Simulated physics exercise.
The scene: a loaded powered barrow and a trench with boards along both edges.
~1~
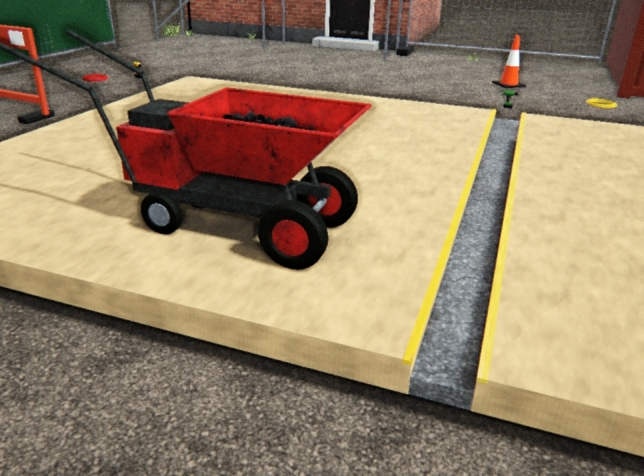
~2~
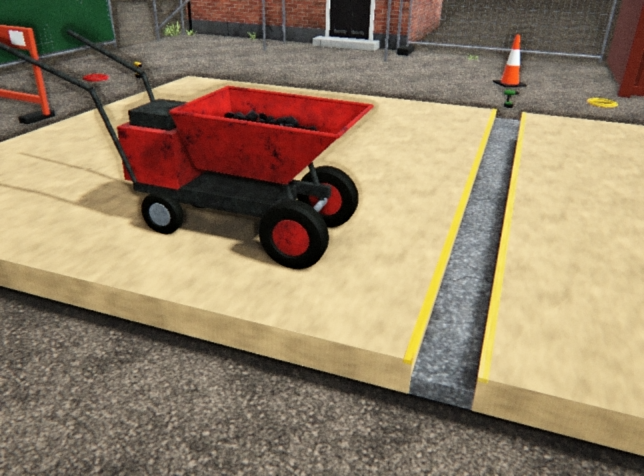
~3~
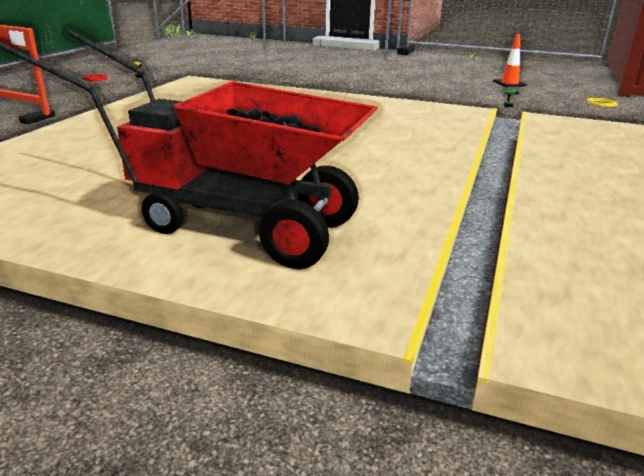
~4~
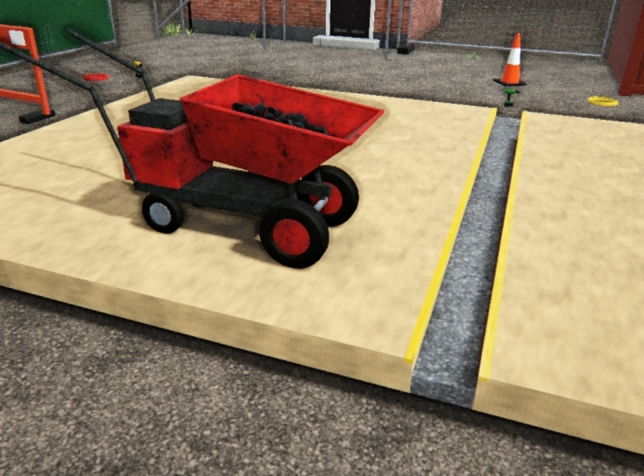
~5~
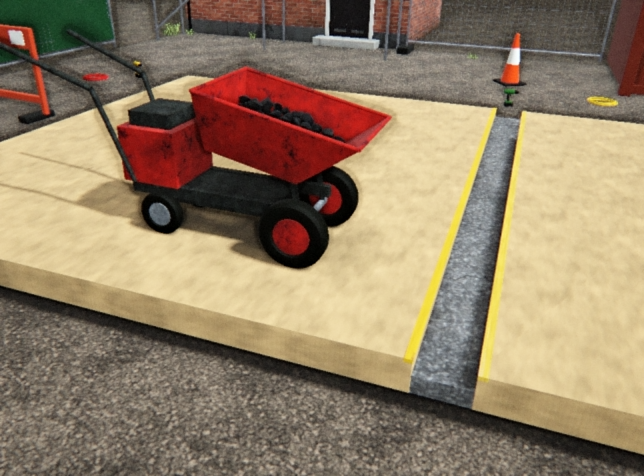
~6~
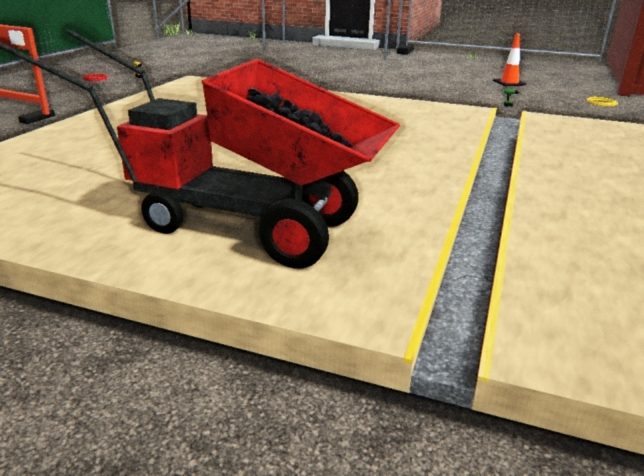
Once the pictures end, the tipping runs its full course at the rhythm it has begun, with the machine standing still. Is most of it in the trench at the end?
The trench ends with over half of it.
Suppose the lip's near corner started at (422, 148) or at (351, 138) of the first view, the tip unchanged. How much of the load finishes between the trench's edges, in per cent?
The first gives 0 %, the second 70 %.
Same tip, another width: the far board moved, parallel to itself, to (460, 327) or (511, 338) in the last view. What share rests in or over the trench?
Roughly 40 per cent, and 70 per cent.
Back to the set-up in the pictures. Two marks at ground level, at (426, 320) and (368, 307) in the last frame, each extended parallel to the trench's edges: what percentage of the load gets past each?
About 70 and 90 per cent.
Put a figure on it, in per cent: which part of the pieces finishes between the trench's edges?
Some 65 per cent.
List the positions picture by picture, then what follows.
In the first picture, lip of the skip at (335, 136), level; top of the load at (267, 131), lumps of coal; first edge of the trench at (421, 320); far edge at (489, 335), the trench over half as wide as the skip, and shallow for its width.
In the second picture, lip of the skip at (337, 137), level; top of the load at (254, 134).
In the third picture, lip of the skip at (342, 139), tipped barely; top of the load at (257, 131).
In the fourth picture, lip of the skip at (350, 144), tipped a little; top of the load at (254, 124).
In the fifth picture, lip of the skip at (359, 151), tipped a little; top of the load at (260, 120).
In the sixth picture, lip of the skip at (369, 160), tipped clearly; top of the load at (257, 118); first edge of the trench at (422, 319); far edge at (490, 334).
Soon after the last picture, skip tipped steeply; all in the skip.
A little later, skip tipped right over; about two thirds in the skip; about a quarter short of the trench; a small part in or heaped over the trench; a stray few falling.
Later still, skip tipped right over; a small part in the skip; about a quarter short of the trench; about two thirds in or heaped over the trench; a stray few beyond it.
At rest, skip tipped right over; a small part in the skip; about a quarter short of the trench; about two thirds in or heaped over the trench; a stray few beyond it.
